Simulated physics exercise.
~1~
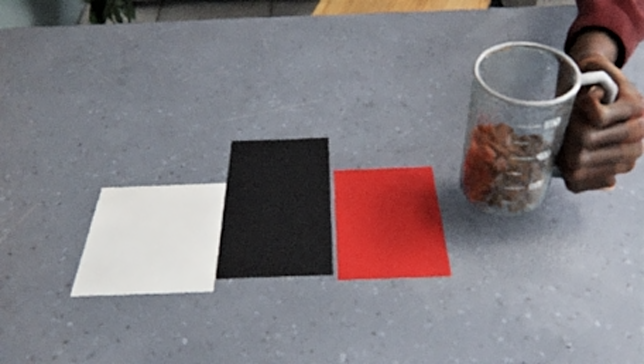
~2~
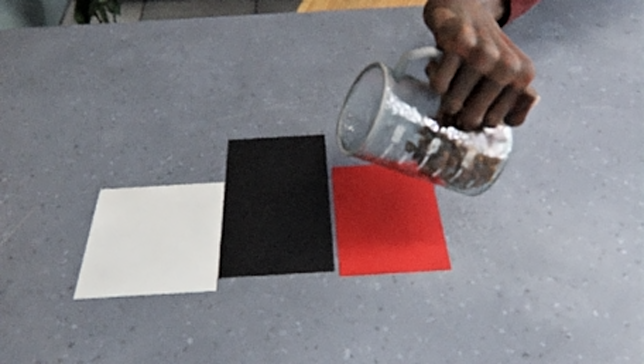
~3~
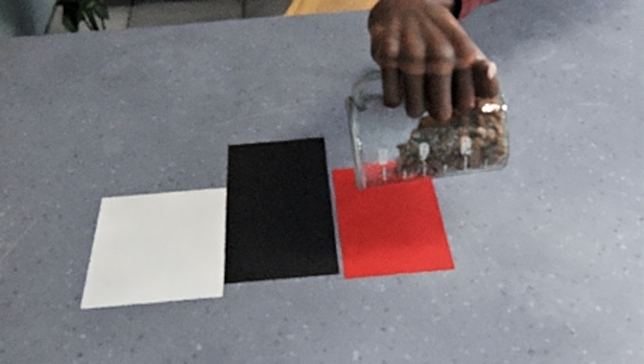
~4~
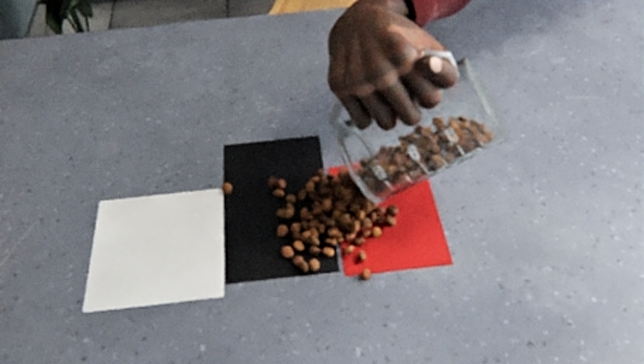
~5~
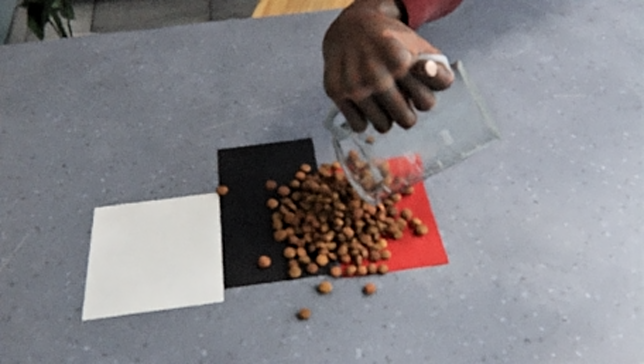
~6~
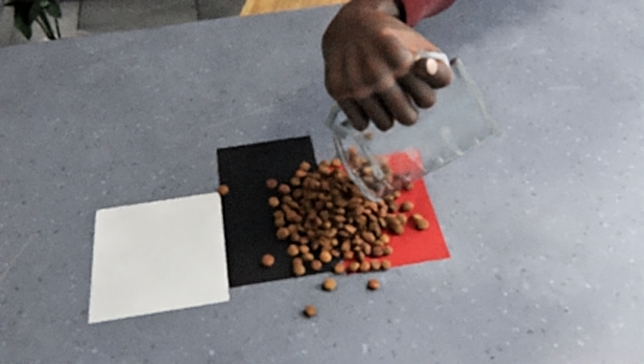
A hand in a dark red sleeve grips a clear jug of brown kibble above a speckled grey table, seen from above at an angle. Three paper mats lie side by side, white on the left, black in the middle and red on the right. The hand carries the jug left from beyond the red mat and tips it onto its side. It tilts further, and kibble tumbles out across the black and red mats. The jug ends upside down and emptied, with a heap straddling both mats, a few pieces on the bare table and the white mat clear.
